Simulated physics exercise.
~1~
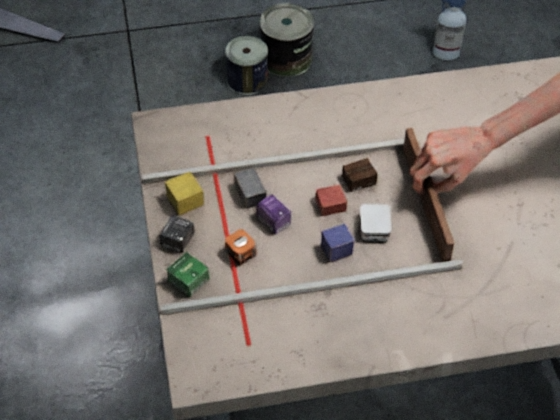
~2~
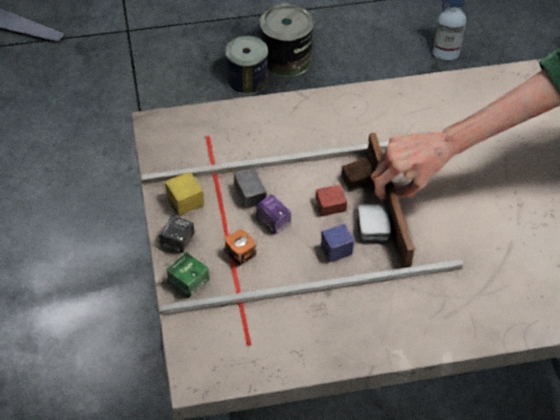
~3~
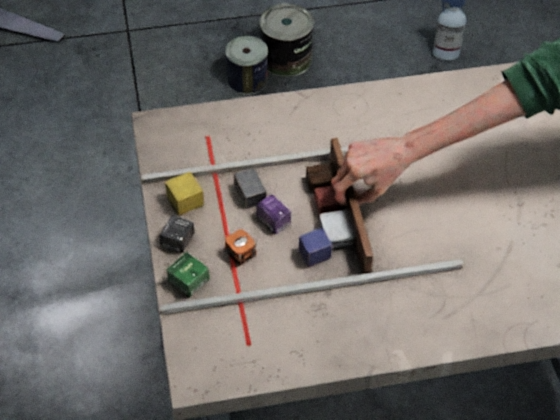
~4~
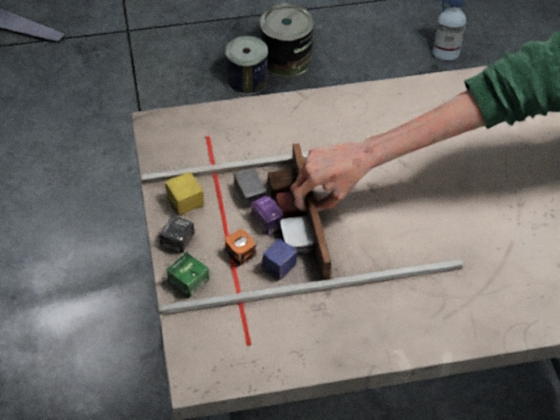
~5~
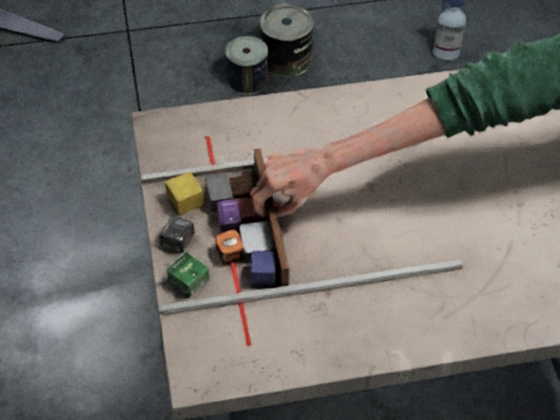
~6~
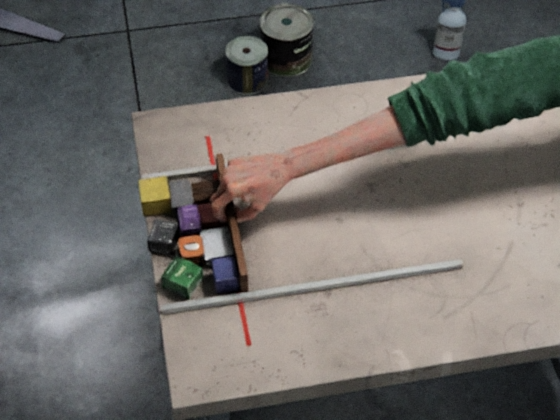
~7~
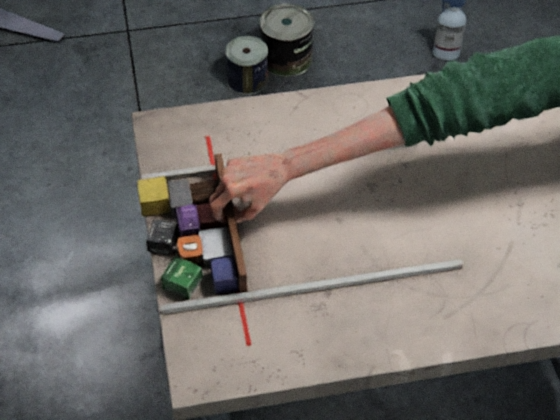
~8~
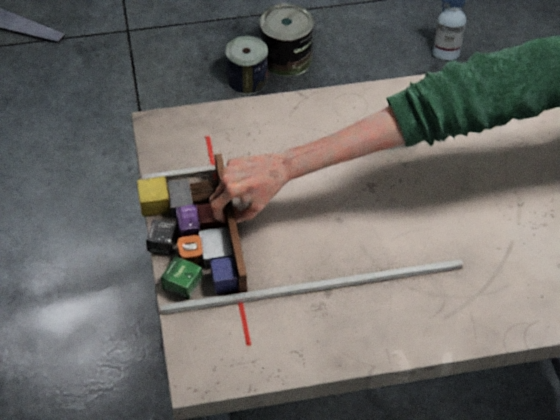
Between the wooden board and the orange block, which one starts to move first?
The wooden board starts to move first. The orange block stays still until the board has swept most of the way toward the red tape.
